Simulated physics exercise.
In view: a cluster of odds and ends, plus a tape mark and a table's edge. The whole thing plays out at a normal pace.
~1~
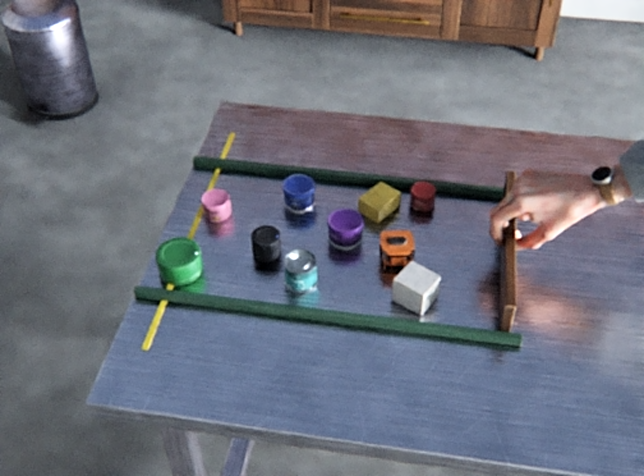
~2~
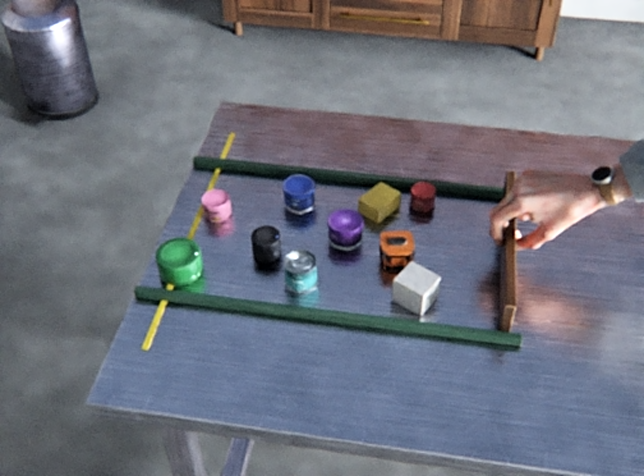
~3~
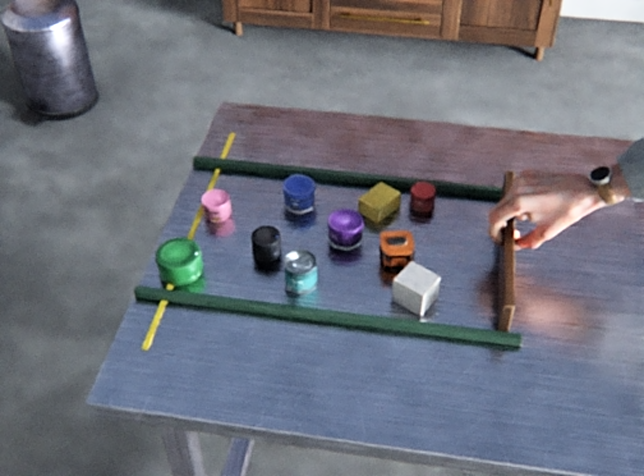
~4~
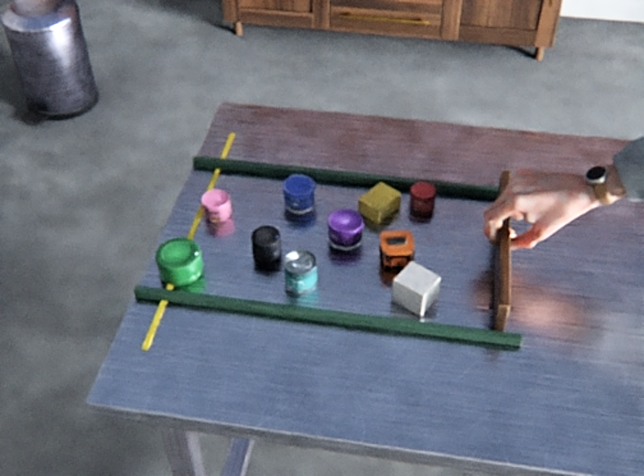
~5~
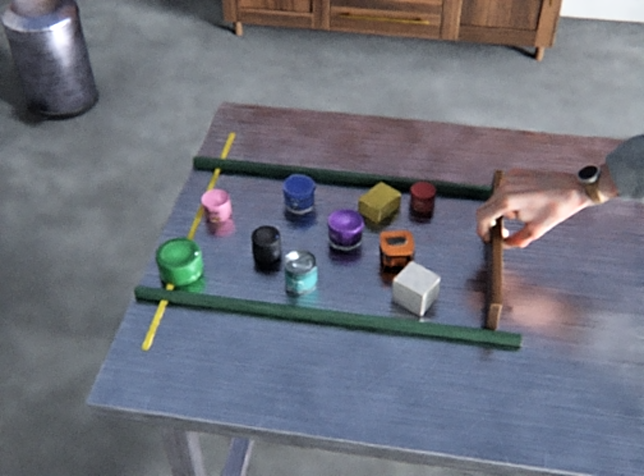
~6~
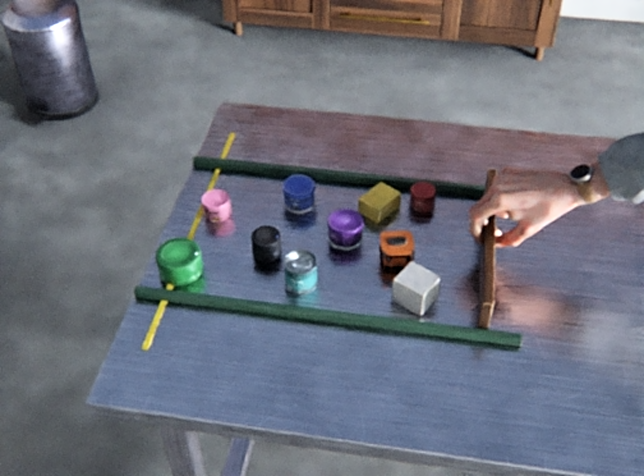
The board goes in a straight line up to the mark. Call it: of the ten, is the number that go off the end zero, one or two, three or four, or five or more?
Five or more go off.
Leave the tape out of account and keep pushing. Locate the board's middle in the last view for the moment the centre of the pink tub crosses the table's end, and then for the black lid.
For the pink tub at (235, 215), for the black lid at (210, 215).
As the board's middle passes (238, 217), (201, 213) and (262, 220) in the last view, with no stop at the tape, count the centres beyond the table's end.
Going through the three positions, you'd get 1, 6 and 0.
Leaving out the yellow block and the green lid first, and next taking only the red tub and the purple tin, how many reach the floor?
3 in the first case and 4 in the second.
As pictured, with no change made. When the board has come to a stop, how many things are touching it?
It touches 4.
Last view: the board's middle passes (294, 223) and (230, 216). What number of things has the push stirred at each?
Well, it's 8 at the first one and 10 at the second.
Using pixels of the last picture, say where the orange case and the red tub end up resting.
Final positions: Near (176, 224); near (204, 168).
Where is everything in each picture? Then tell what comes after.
Green lid (179, 261); pink tub (216, 206); black lid (266, 244); board (508, 247); tape (195, 226), in the first frame.
Pink tub (216, 206); white block (416, 289), in the second frame.
Black lid (266, 244); turquoise pot (301, 272), in the third frame.
Green lid (179, 261); blue pot (299, 194), in the fourth frame.
Pink tub (216, 206); red tub (423, 197), in the fifth frame.
Green lid (179, 261); pink tub (216, 206); black lid (266, 244); board (488, 245); tape (195, 226), in the sixth frame.
Soon after, none off yet; green lid at rest near (179, 261); pink tub at rest near (216, 206); black lid at rest near (266, 244).
At rest, the number that fall off is five or more; fallen, purple tin, turquoise pot, blue pot, black lid, pink tub and green lid.
